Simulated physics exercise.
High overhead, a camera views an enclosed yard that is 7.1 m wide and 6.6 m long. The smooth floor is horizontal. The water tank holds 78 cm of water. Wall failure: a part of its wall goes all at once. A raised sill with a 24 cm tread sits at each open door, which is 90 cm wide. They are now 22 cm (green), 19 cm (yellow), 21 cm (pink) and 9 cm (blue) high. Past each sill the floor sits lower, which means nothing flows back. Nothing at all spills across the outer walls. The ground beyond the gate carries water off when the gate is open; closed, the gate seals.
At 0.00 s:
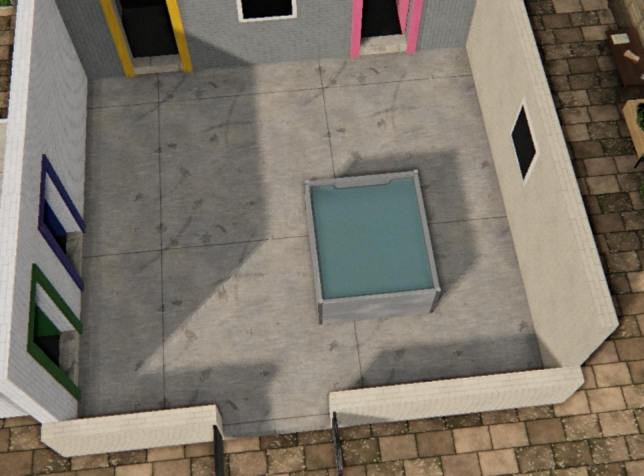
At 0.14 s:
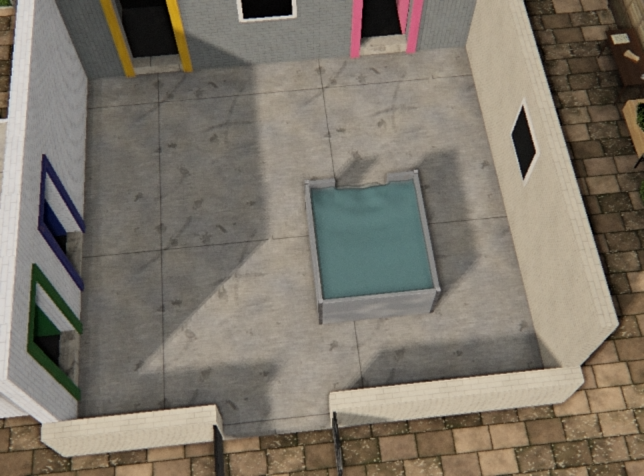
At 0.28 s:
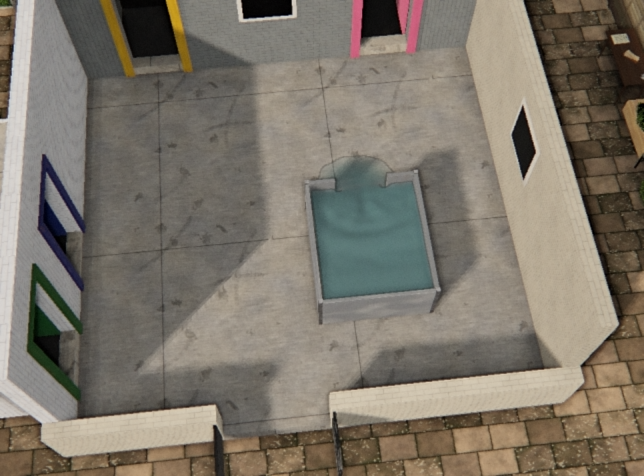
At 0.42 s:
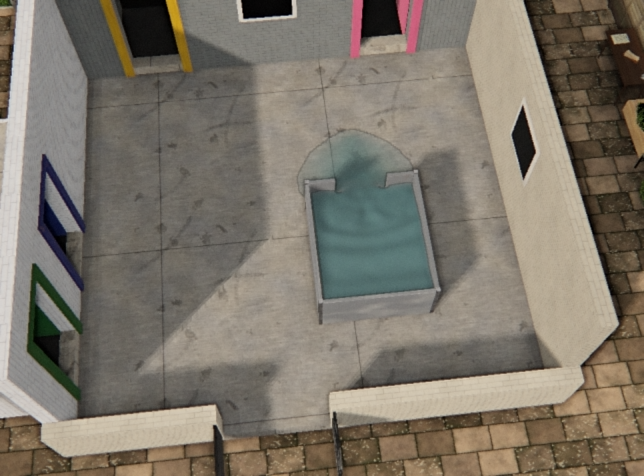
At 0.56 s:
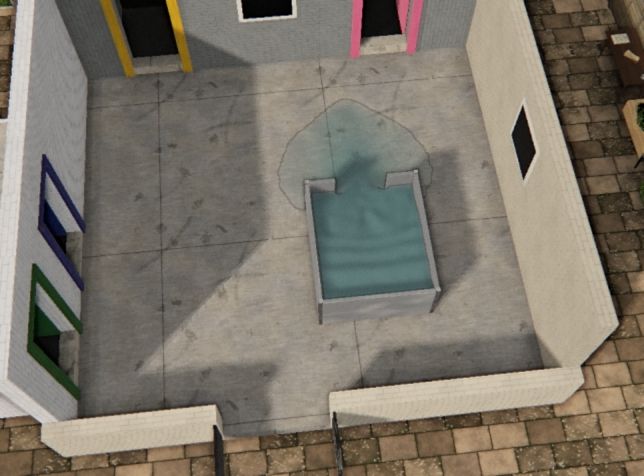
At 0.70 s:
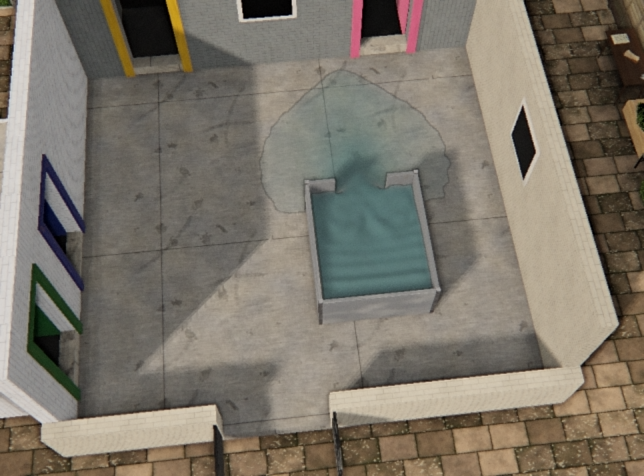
Teal water pouring through a gap in the far wall of a square-edged tank, fanning out across a grey courtyard floor.
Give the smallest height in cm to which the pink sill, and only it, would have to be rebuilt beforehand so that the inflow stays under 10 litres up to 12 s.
Roughly 23 cm.
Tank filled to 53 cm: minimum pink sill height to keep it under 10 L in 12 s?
Step height: Approx. 14.5 cm.
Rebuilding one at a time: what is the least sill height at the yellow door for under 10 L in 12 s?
Roughly 7.5 cm at the yellow door.
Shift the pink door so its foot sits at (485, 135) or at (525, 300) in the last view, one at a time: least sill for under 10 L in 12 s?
About 7.0 cm, then about 7.0 cm.
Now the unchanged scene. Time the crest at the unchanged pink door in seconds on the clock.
The level tops out near 2.0 seconds.
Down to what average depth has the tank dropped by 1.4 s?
About 52 centimetres on average.
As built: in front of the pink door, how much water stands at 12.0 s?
Some 6.5 cm.
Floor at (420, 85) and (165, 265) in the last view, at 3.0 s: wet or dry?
Note: Point one reached; point two not yet reached.
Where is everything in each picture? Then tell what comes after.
The first frame shows still water, 78 cm deep, in the water tank at (370, 237); the pink door at (386, 16) is dry.
In the second frame, water pours out on the far side and has run 0.3 m, to a hidden place; about 12 cm deep outside, 78 cm at the back.
In the third frame, the gap is on the far side, the front 0.9 m out at (338, 163); the back of the water tank holds 78 cm.
In the fourth frame, water pours out on the far side and has run 1.5 m, to (344, 134); about 8 cm deep outside, 78 cm at the back.
In the fifth frame, the gap is on the far side, the front 2.1 m out at (343, 103); the back of the water tank holds 71 cm.
In the sixth frame, the gap is on the far side, the front 2.8 m out at (339, 74); the back of the water tank holds 65 cm; 0.8 m in a straight line remain to the pink door at (386, 16).
After 1.4 s water covers 25 % of the floor, deepest (38 cm) near (360, 194); 24 cm at the pink door, 1 litre in over its 21 cm sill.
After 3.0 s water covers 35 % of the floor, deepest (27 cm) near (88, 83); 19 cm at the pink door, 19 litres in over its 21 cm sill.
After 12.0 s water covers 95 % of the floor, deepest (8 cm) near (162, 334); 6 cm at the pink door, 21 litres in over its 21 cm sill.
At the pink door as built, the water arrived by 1.0 s and peaked near 29 cm at 2.0 s.
With a sill of 19 cm, 36 litres would have come in within the 12 s; with 25.5 cm, 3 litres. So under 10 litres takes about 23 cm.
